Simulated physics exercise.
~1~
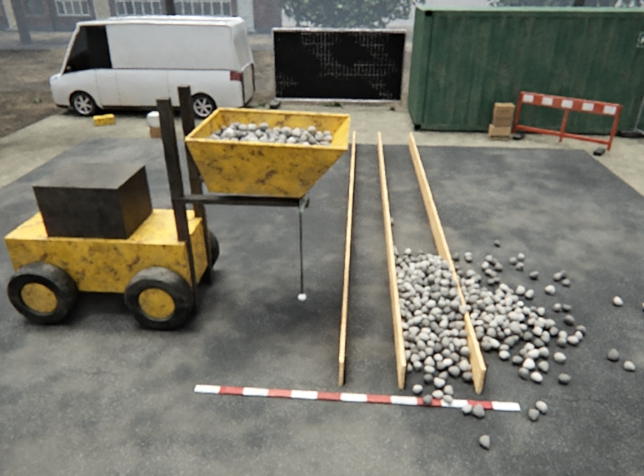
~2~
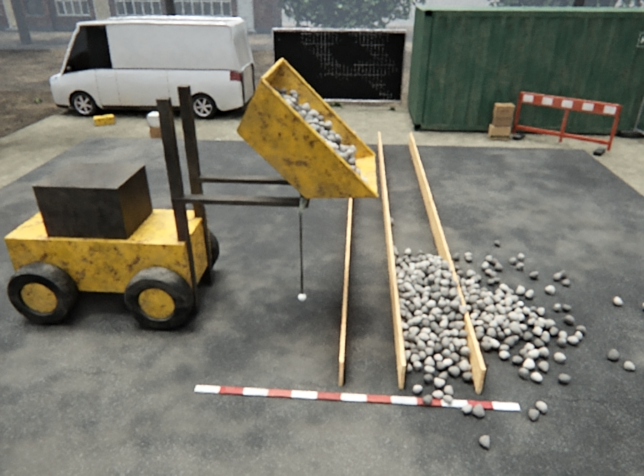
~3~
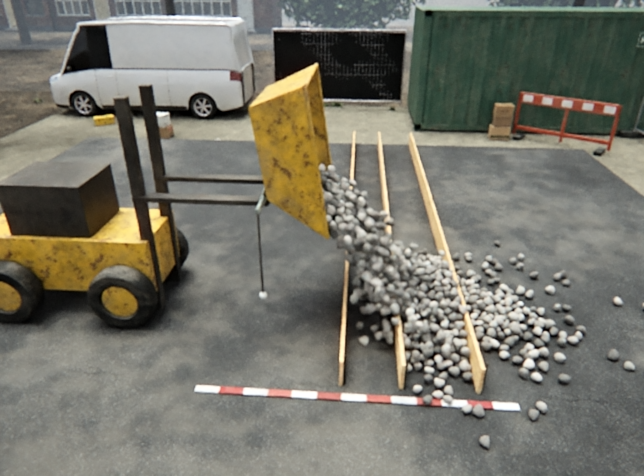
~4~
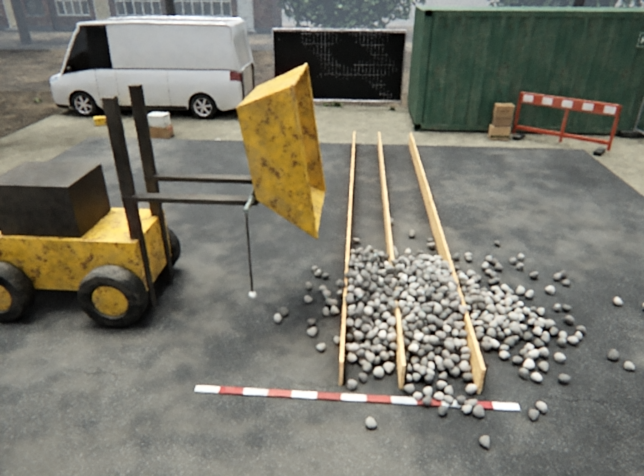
A paved yard is seen from above and in front, with a white van, a dark panel, a green container and a red-and-white barrier along the back. On the left stands a yellow fork truck holding a yellow skip of grey cobbles, while three wooden boards run across the ground beside an earlier pile at right. The skip tips steeply to the right. As the truck backs to the left, cobbles pour across the left and middle boards. The skip ends empty and still tilted, with cobbles heaped across both bays and scattered beyond the outer boards.
